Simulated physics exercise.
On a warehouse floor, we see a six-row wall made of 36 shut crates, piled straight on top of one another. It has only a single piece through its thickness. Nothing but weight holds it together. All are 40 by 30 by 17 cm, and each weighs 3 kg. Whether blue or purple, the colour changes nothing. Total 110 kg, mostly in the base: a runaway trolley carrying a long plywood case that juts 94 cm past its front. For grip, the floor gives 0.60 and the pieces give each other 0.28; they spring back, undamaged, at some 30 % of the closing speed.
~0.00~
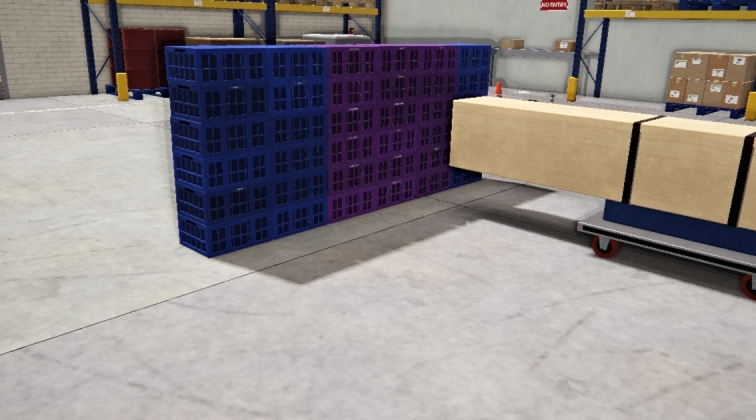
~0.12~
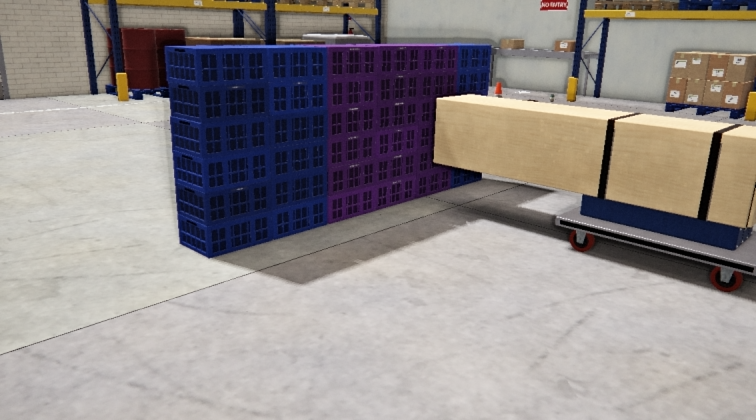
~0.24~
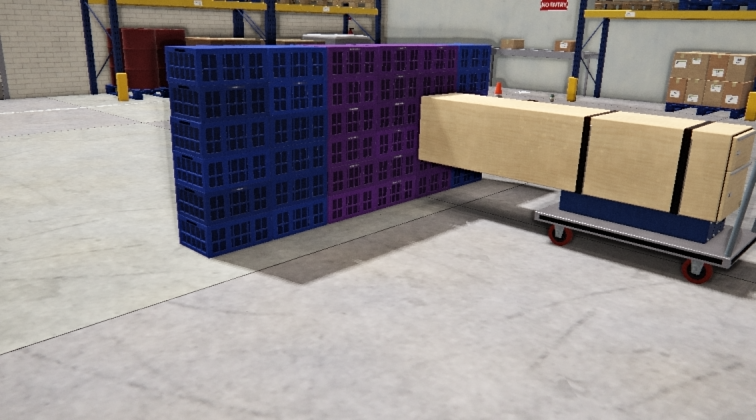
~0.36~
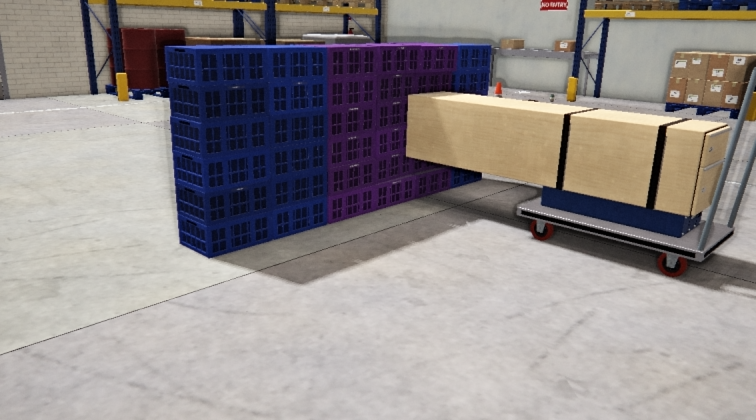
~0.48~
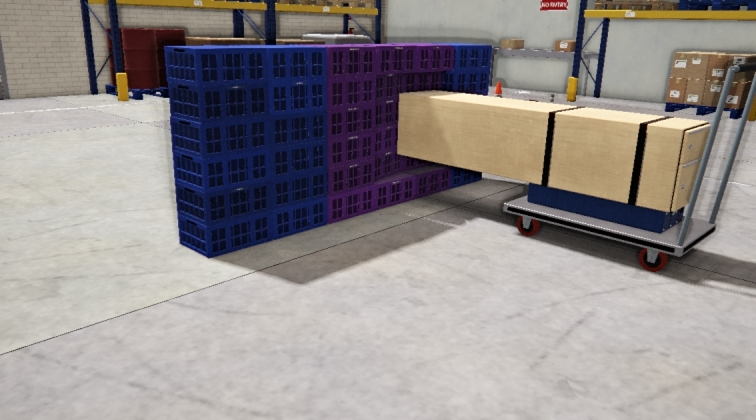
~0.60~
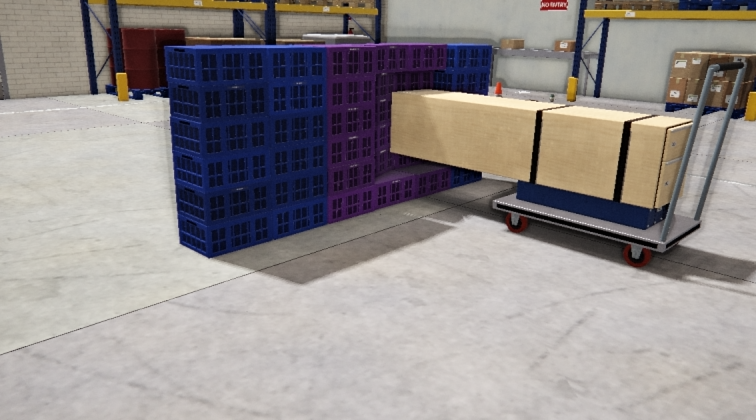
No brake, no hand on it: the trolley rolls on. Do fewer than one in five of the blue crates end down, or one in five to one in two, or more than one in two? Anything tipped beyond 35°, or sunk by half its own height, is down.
It is fewer than one in five.
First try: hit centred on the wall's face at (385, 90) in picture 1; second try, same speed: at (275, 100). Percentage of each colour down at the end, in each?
Down by colour - blue: 0%, then 30%; purple: 30%, then 0%.
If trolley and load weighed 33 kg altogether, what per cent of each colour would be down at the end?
Blue 0, purple 0 per cent.
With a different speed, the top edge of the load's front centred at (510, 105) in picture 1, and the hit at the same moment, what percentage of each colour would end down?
Down at the end: Blue 0 per cent, purple 60 per cent.
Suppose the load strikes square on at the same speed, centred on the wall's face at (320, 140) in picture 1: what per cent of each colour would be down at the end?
The blue ones would be 30 per cent down and the purple ones 20 per cent.
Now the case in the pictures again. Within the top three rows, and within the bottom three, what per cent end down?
For the top it's 30 in a hundred, for the bottom 20 in a hundred.
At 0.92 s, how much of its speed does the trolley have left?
About 0.5 m/s.
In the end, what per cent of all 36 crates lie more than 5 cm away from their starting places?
Fraction: 30 %.
After 0.92 s, load 37 cm past the wall's line, still rolling; none of the 18 blue crates down (5 of 36 in all colours); top blue crate unmoved.
After 1.38 s, load 53 cm past the wall's line, still rolling; none of the 18 blue crates down (10 of 36 in all colours); top blue crate unmoved.
In the end (3.1 s), load 73 cm past the wall's line, stopped; none of the 18 blue crates down (10 of 36 in all colours); top blue crate unmoved; top purple crate unmoved. That is 0 per cent. From the last view, middles, top blue crate near (217, 65), top purple crate near (336, 61).
